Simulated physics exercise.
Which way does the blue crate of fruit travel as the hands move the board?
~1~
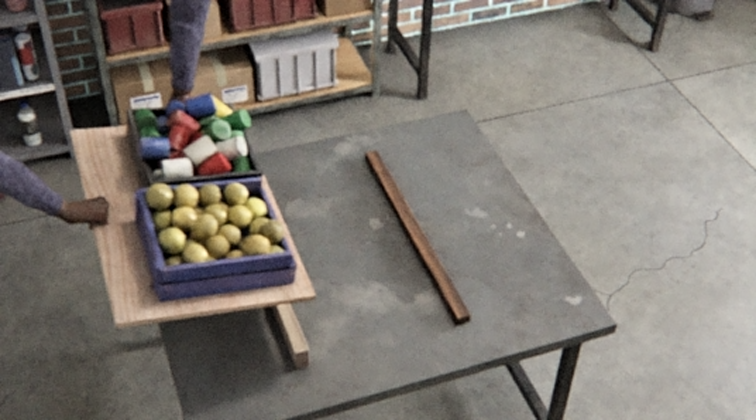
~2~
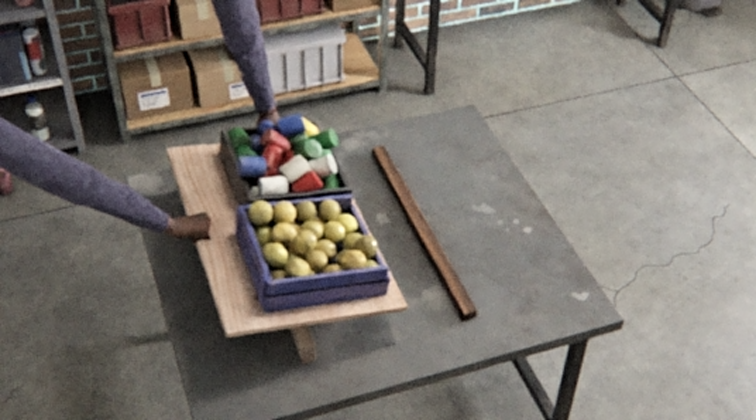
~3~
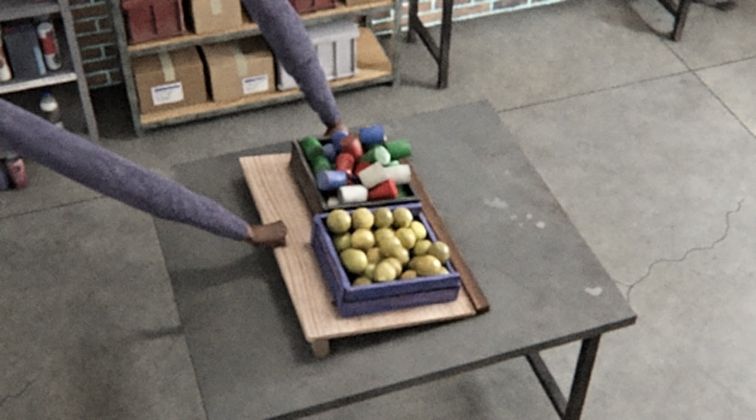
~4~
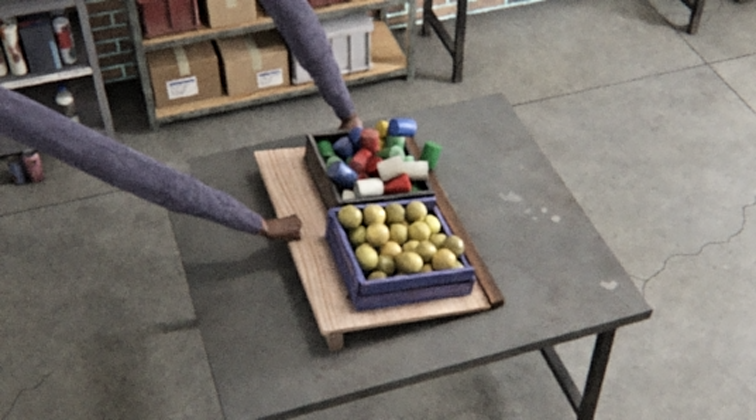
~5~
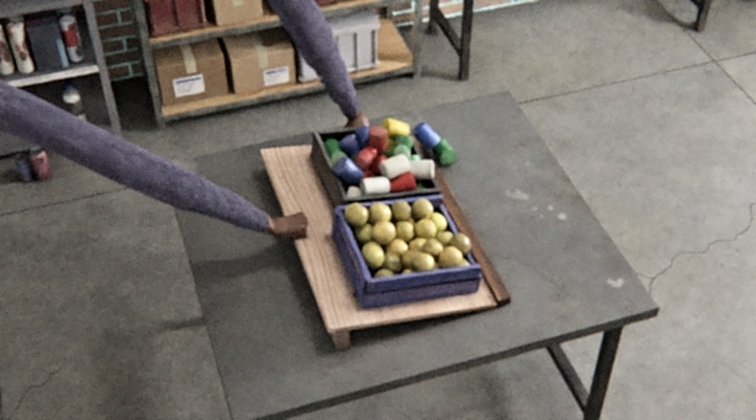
The blue crate travels to the right, riding on the board until the board comes up against the wooden strip on the table.
